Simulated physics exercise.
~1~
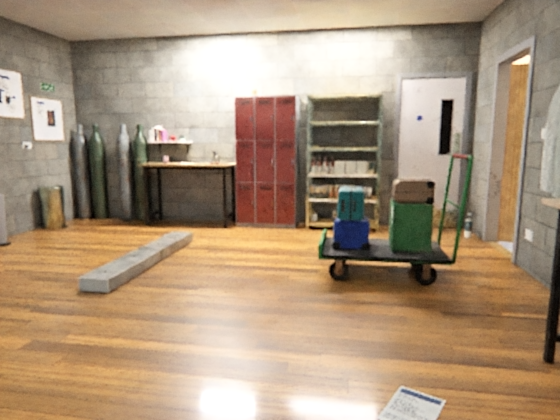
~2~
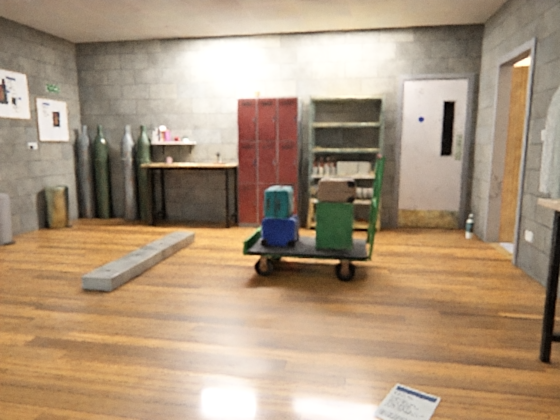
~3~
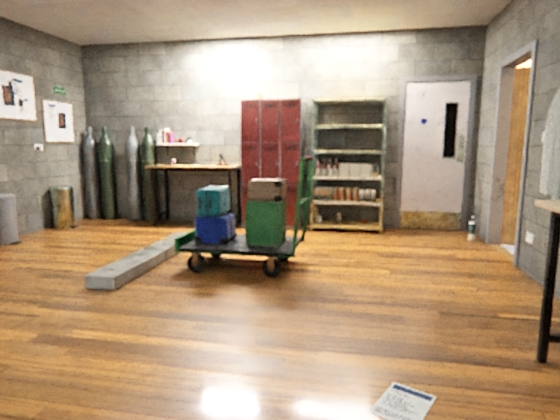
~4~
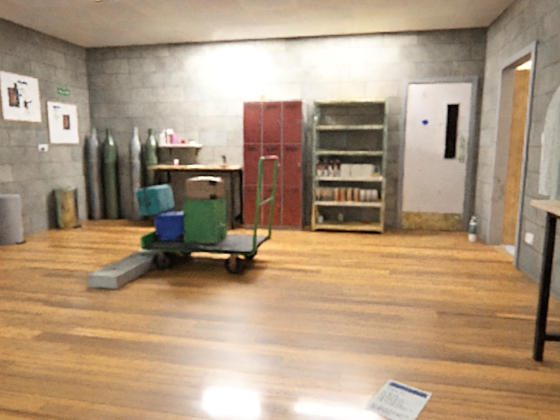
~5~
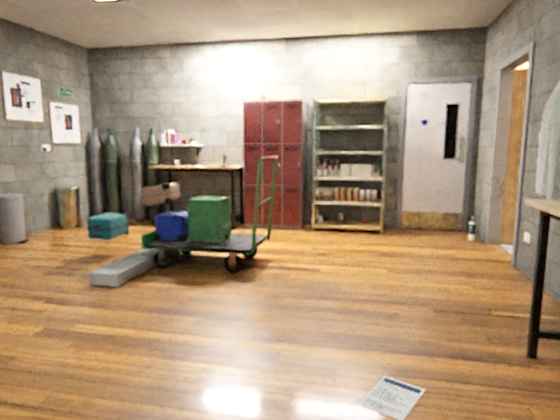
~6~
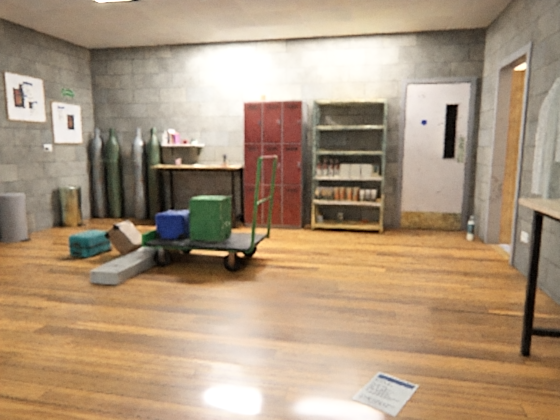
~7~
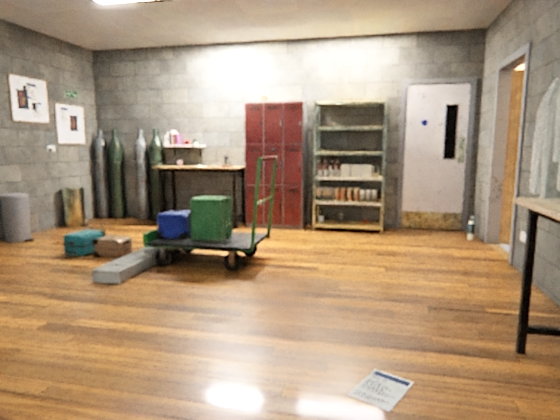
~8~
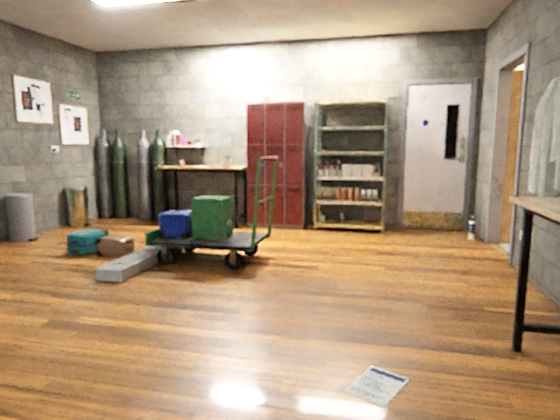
At the start, a flatbed trolley carrying a teal suitcase on a blue one and a brown suitcase on a green parcel rolls left across a workshop's wooden floor, toward a grey beam. It passes the shelves and red lockers, its load riding steadily. When the trolley reaches the beam, it stops short, and the two upper suitcases keep going left. The teal one drops off the front first and the brown one tumbles after it, turning over. Both end up on the floor beside the beam, while the blue suitcase and upright green parcel remain on the still trolley.
